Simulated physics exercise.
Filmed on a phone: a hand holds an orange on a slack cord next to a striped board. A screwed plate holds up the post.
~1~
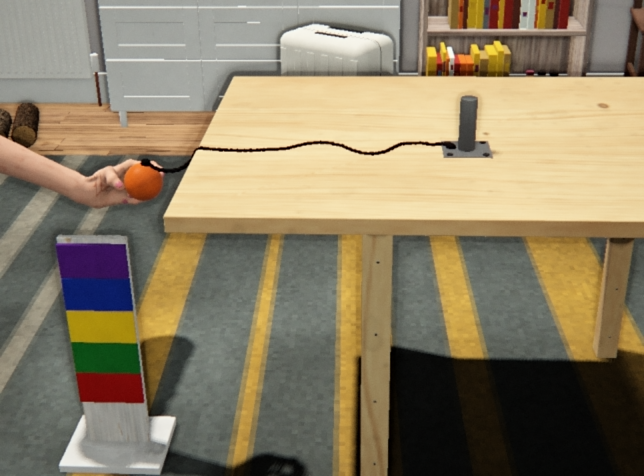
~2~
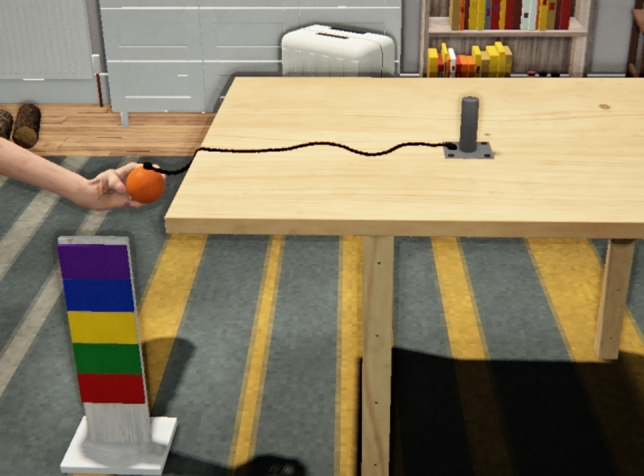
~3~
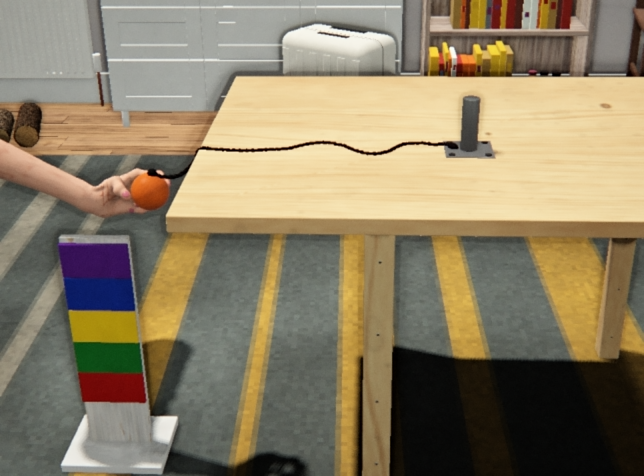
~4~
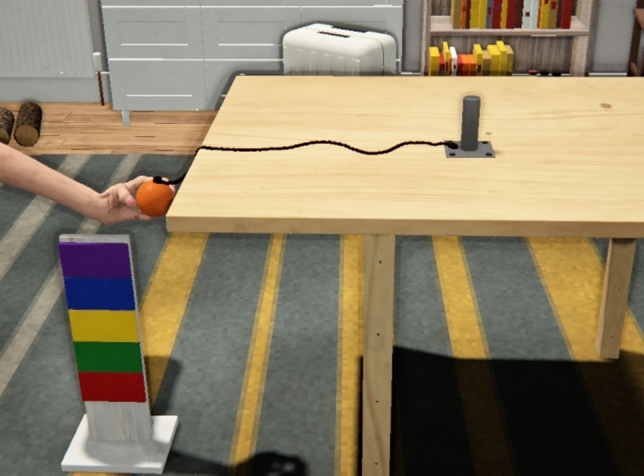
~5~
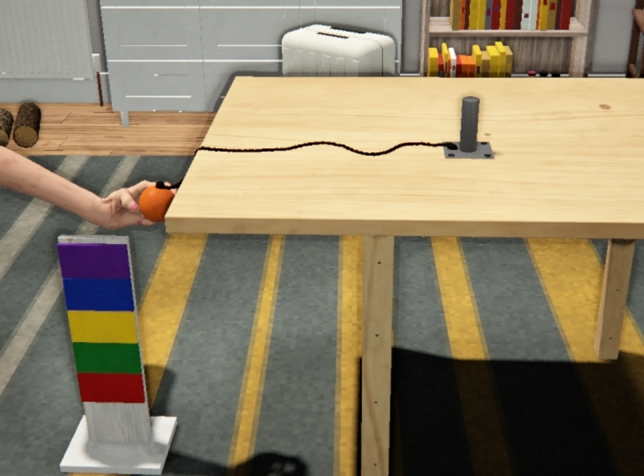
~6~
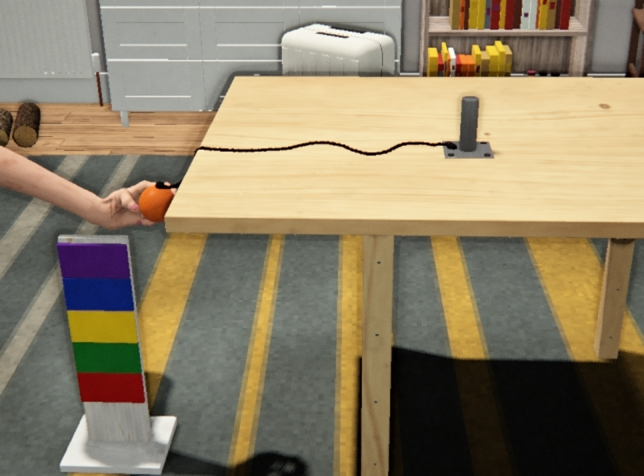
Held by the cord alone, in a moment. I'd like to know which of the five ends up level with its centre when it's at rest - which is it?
It's purple.
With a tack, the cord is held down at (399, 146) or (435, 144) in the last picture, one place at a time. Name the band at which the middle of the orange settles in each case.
Going through them one at a time, the answers are purple; purple.
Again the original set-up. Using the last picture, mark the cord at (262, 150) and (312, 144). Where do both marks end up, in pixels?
End positions: About (227, 148) and about (280, 148).
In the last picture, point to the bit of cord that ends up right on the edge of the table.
The bit in question sits close to (229, 150).
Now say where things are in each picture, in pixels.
In the first picture, orange (143, 182); purple (92, 263); blue (97, 296); yellow (101, 328); green (106, 359); red (110, 389).
In the second picture, orange (145, 185); cord through (428, 145) (374, 155) (326, 144) (263, 151) (199, 154).
In the third picture, orange (150, 192).
In the fourth picture, orange (155, 199); cord through (429, 144) (375, 154) (327, 142) (264, 150) (200, 153).
In the fifth picture, orange (158, 204).
In the sixth picture, orange (158, 204); cord through (428, 144) (374, 154) (326, 143) (262, 150) (199, 154).
Soon after, orange near (182, 252); level with purple.
Then, orange near (222, 264); level with purple.
Further on, orange near (215, 263); level with purple.
At rest, orange near (210, 264); level with purple. Its middle rests at the purple band.
